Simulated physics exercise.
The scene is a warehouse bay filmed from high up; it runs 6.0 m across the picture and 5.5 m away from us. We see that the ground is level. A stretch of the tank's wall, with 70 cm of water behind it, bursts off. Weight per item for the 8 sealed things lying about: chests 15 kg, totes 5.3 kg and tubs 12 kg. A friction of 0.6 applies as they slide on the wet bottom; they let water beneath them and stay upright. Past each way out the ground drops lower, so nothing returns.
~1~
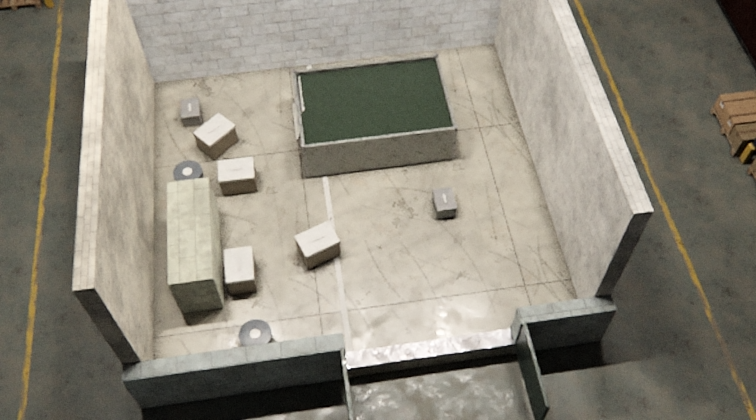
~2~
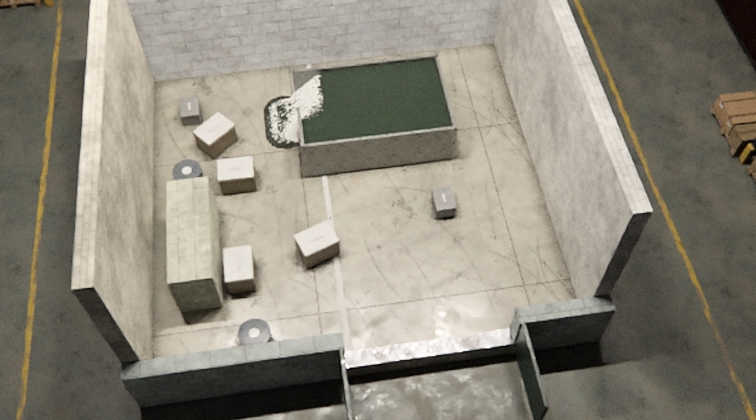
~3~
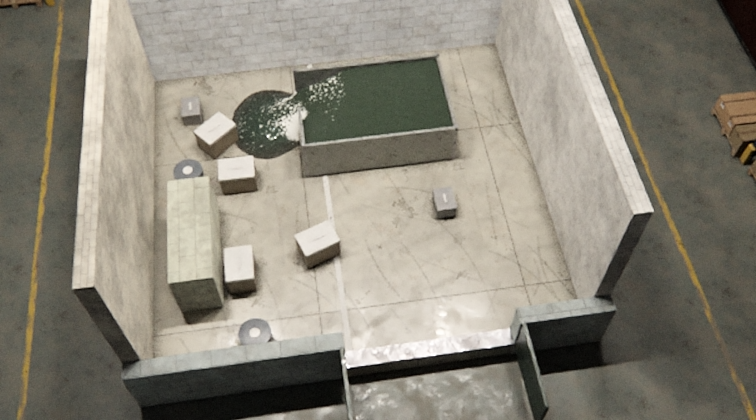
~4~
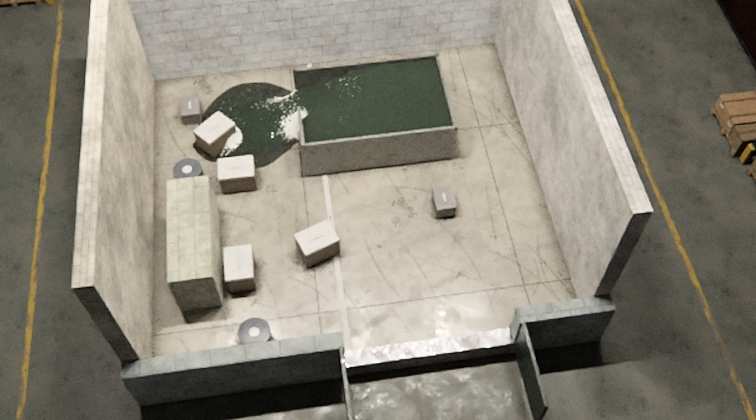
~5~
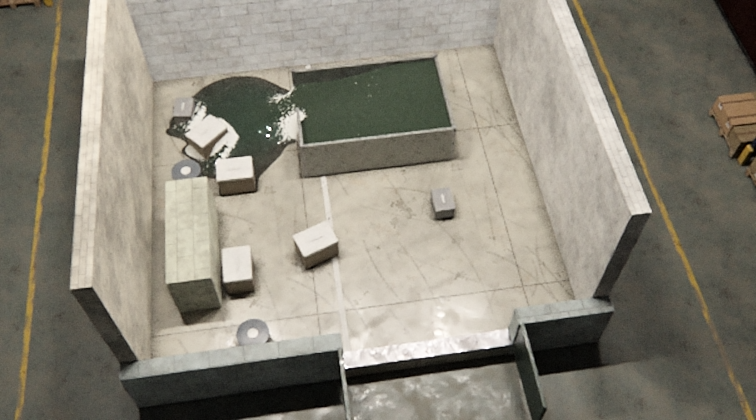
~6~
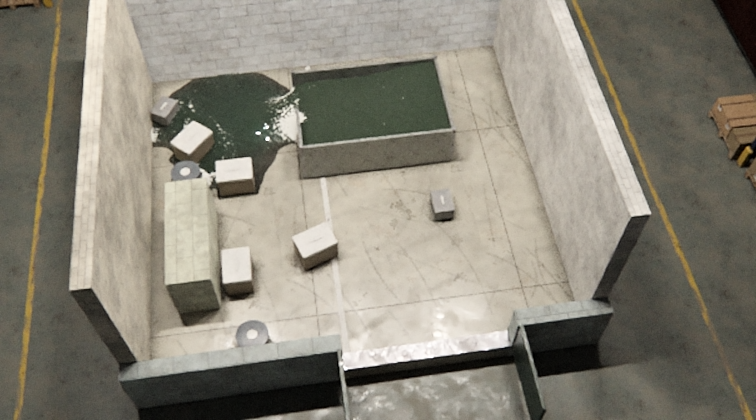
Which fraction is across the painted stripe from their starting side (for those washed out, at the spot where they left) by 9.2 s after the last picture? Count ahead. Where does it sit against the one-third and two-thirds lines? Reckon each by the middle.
A third to two thirds.
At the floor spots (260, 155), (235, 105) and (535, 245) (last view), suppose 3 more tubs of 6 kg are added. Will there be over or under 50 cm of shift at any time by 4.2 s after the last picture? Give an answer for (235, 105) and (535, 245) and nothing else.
One by one: A bigger shift, a smaller shift.
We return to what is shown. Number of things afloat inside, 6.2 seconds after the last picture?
The count is 2.
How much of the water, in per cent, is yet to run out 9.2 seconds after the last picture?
I'd say some 92 percent hasn't gone yet.
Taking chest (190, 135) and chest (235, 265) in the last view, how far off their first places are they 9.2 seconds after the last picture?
In order: 400 cm and 20 cm.
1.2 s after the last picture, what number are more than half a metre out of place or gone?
The answer is 1.
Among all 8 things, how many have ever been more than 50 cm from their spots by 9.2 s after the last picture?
By my count, 7.
Then, 1.2 s after the last picture 0 of 8 are over the mark; 3 afloat.
Then, 3.8 s after the last picture 0 of 8 are over the mark; 4 afloat.
Then, 6.2 s after the last picture 3 of 8 are over the mark; 2 afloat.
Then, 9.2 s after the last picture 5 of 8 are over the mark; 3 afloat.
